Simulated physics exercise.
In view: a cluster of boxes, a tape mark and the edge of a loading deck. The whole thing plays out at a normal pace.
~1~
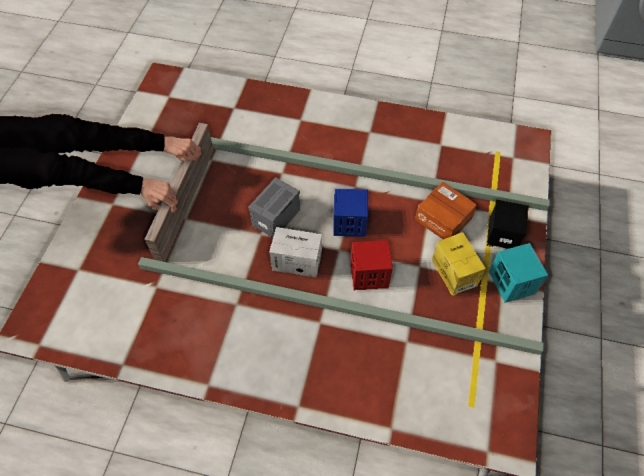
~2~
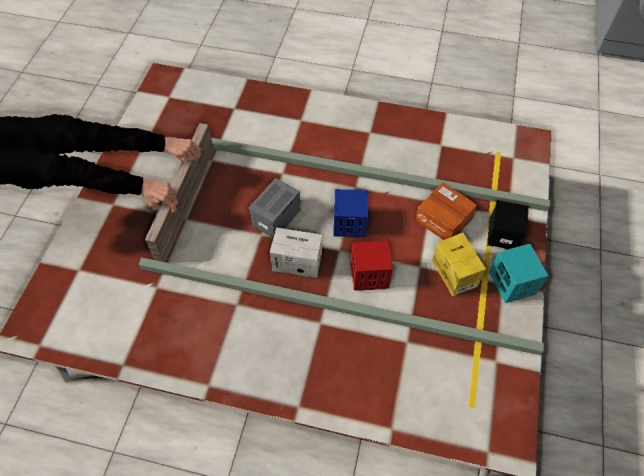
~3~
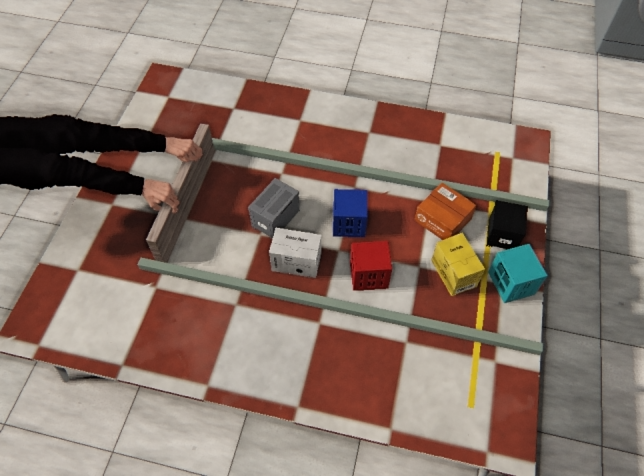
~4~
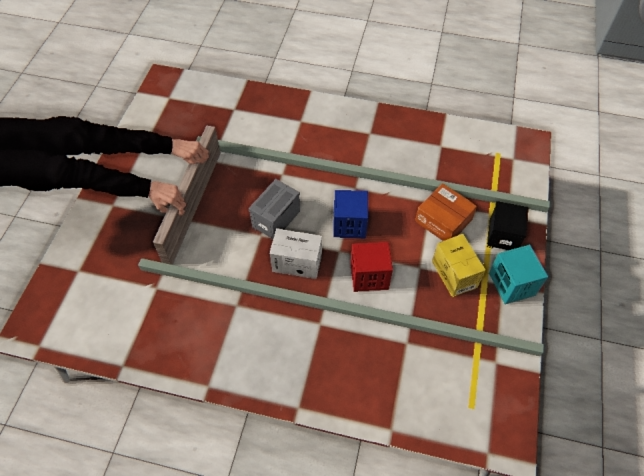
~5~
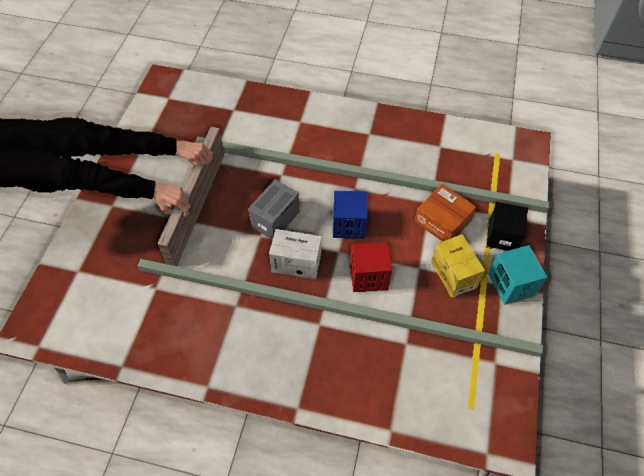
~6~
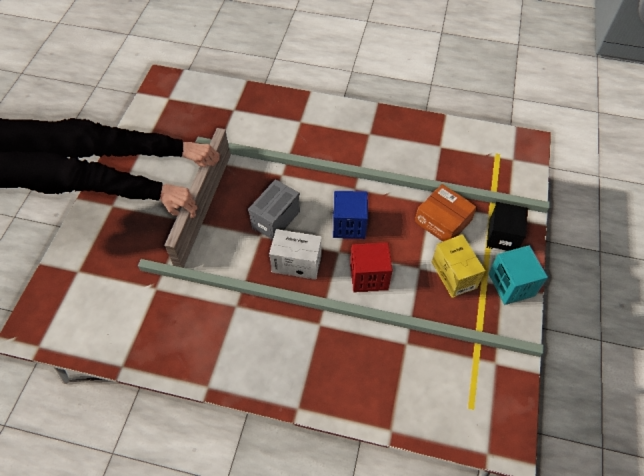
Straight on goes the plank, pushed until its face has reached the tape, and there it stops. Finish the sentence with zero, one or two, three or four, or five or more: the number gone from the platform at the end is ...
The number gone from the platform at the end is three or four.
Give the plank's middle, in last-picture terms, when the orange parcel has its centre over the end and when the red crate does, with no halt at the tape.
(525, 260) and (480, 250), more or less.
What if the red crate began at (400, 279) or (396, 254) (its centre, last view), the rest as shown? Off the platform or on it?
Taking the two places in order, it ends up down and then ends up down.
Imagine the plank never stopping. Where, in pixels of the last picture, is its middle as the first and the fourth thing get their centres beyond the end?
It sits around (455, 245) and after that around (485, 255).
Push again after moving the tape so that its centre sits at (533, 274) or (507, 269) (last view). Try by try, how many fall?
You'd get 8 the first time and 5 the second.
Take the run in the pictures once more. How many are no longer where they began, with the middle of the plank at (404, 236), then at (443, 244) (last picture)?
7 by the first point, 8 by the second.
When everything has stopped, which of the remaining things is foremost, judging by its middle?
The blue crate.
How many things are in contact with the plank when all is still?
The answer is 3.
Soon after, none off yet; turquoise crate at rest near (517, 275); black tote at rest near (507, 228); yellow box at rest near (457, 266).
After that, none off yet; turquoise crate at rest near (518, 275); black tote at rest near (507, 228); yellow box displaced a little near (471, 265).
In the end, the number that fall off is three or four; gone, red crate, yellow box, black tote and turquoise crate.
